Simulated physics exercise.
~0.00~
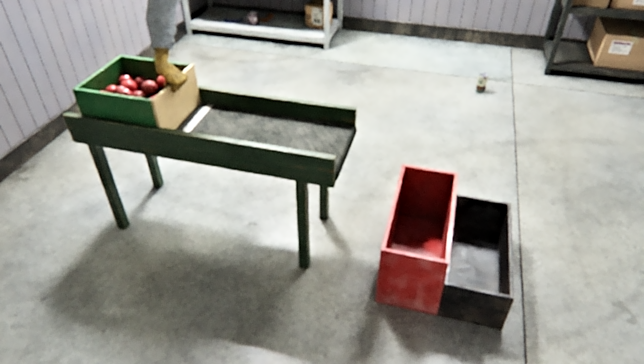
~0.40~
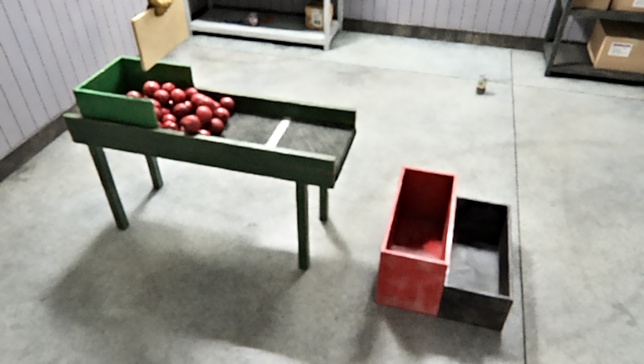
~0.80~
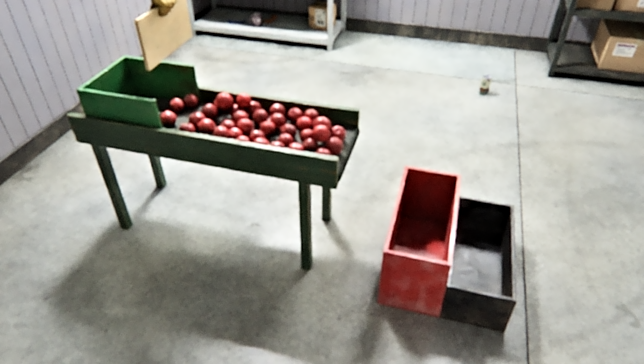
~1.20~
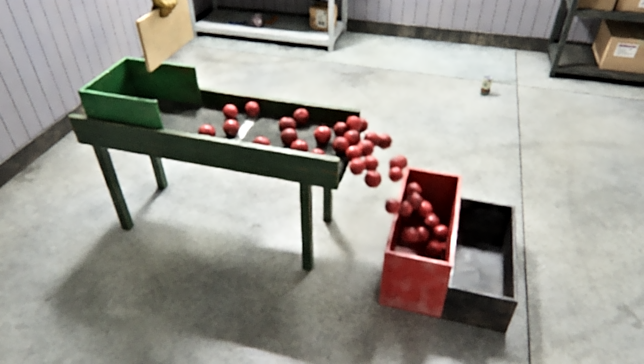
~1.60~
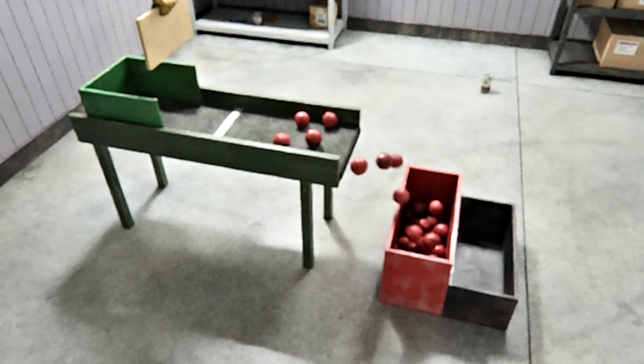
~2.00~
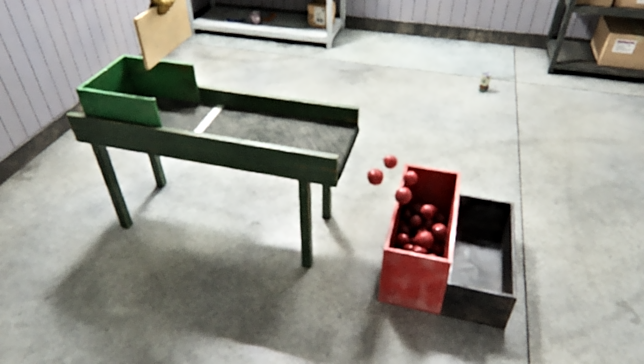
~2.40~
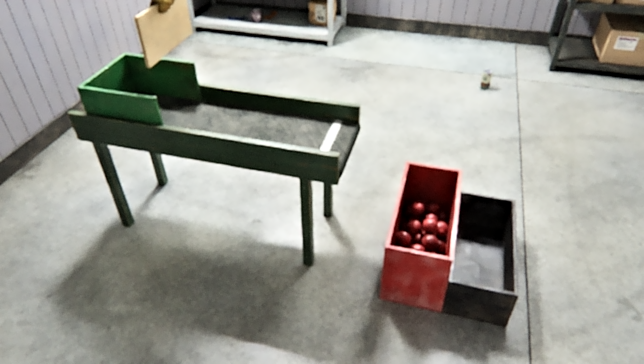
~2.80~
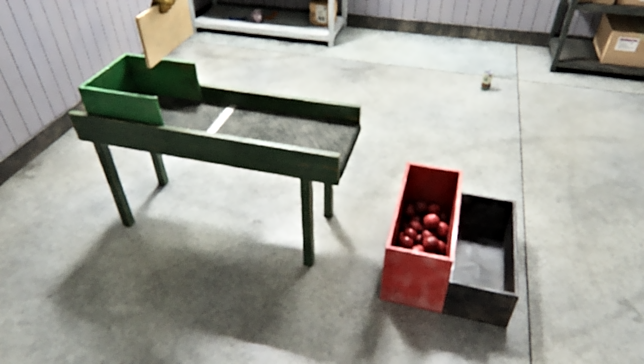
To begin with, a green pen full of round red apples sits at the left end of a long, level belt, with a hand at its wooden gate. The hand lifts the gate, and the apples spill out loosely onto the moving belt. They spread along it as they ride to the right, then pour off the far end in a stream towards a long red bin beside a black tote. The last few stragglers follow through the air, leaving the belt empty. Finally, the apples lie heaped in the red bin, while the black tote stays empty and none are seen on the floor.
